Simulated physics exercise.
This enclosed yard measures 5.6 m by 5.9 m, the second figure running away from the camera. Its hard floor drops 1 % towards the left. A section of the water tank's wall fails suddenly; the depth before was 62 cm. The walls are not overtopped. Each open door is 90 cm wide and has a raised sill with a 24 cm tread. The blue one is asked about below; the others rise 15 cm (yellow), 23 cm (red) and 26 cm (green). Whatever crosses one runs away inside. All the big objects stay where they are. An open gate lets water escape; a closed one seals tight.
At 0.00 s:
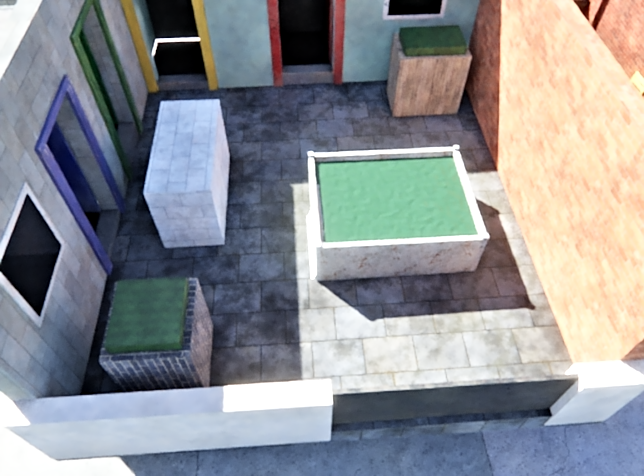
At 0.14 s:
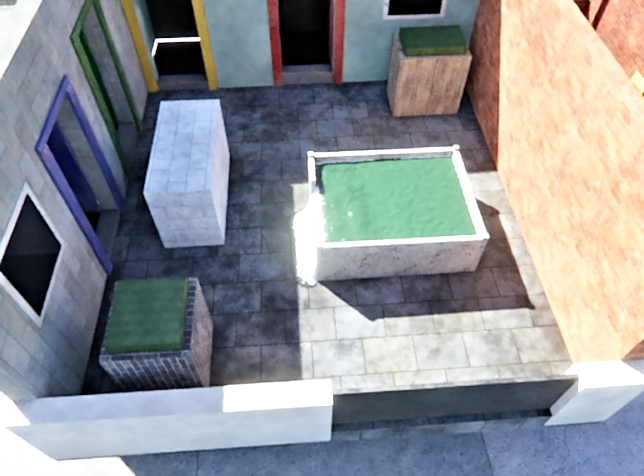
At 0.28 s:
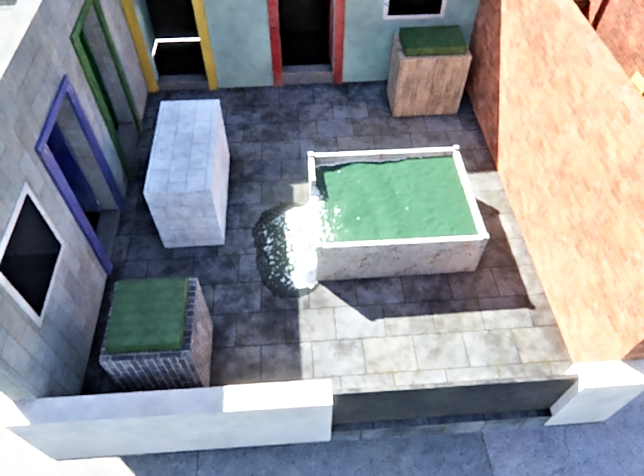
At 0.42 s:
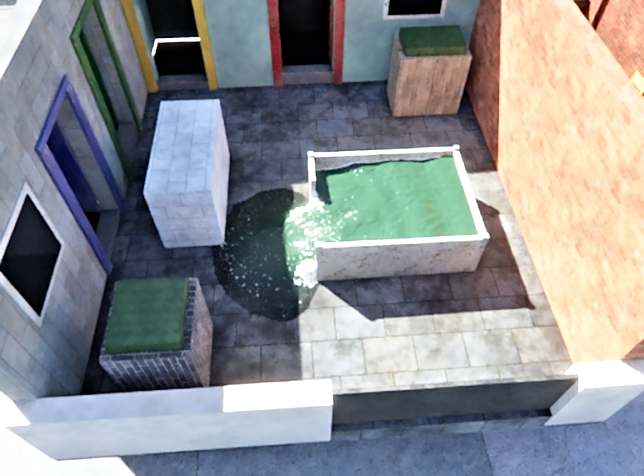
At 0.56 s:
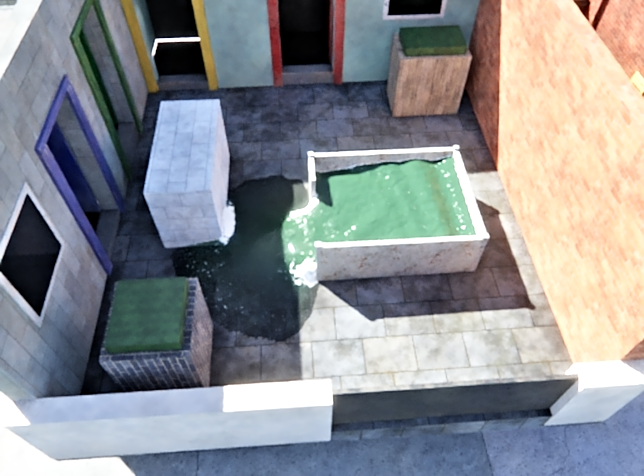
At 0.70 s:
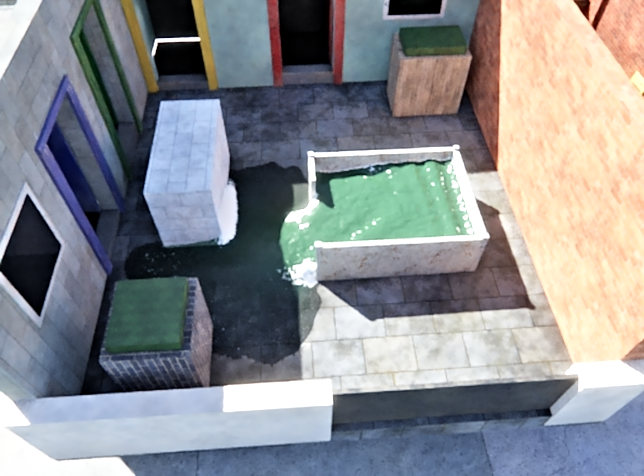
In a walled yard with coloured doorways, green water burst from the left side of a raised tank, spread across the paving, and flowed around a pale block towards the blue door.
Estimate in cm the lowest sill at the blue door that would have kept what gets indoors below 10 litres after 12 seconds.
It would have to be roughly 18 cm high.
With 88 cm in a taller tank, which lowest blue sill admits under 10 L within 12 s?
Some 27 cm.
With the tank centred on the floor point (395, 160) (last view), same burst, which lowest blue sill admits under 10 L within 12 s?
About 13.5 cm.
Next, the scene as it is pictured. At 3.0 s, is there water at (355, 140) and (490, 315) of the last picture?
In that order: Wet, still dry.
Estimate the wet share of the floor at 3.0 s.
Some 55 per cent of it.
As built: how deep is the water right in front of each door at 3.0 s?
In cm: Yellow 4, red 12, blue 16, green 3.
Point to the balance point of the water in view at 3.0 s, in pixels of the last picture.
At about (267, 254).
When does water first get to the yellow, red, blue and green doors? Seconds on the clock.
Arrival: Yellow 2.4 s, red 2.2 s, blue 1.0 s, green 2.2 s.
After 1.4 s water covers 25 % of the floor, deepest (39 cm) near (98, 323); 12 cm at the blue door, 7 litres in over its 11 cm sill.
After 3.0 s water covers 55 % of the floor, deepest (32 cm) near (74, 427); 16 cm at the blue door, 38 litres in over its 11 cm sill.
After 12.0 s water covers 95 % of the floor, deepest (11 cm) near (369, 180); 6 cm at the blue door, 54 litres in over its 11 cm sill.
At the blue door as built, the water arrived by 1.0 s and peaked near 17 cm at 2.4 s.
Run again over the same 12 s with other heights there, 23 litres in over 15 cm, 5 litres over 20.5 cm. The limit of 10 litres is kept from about 18 cm up.
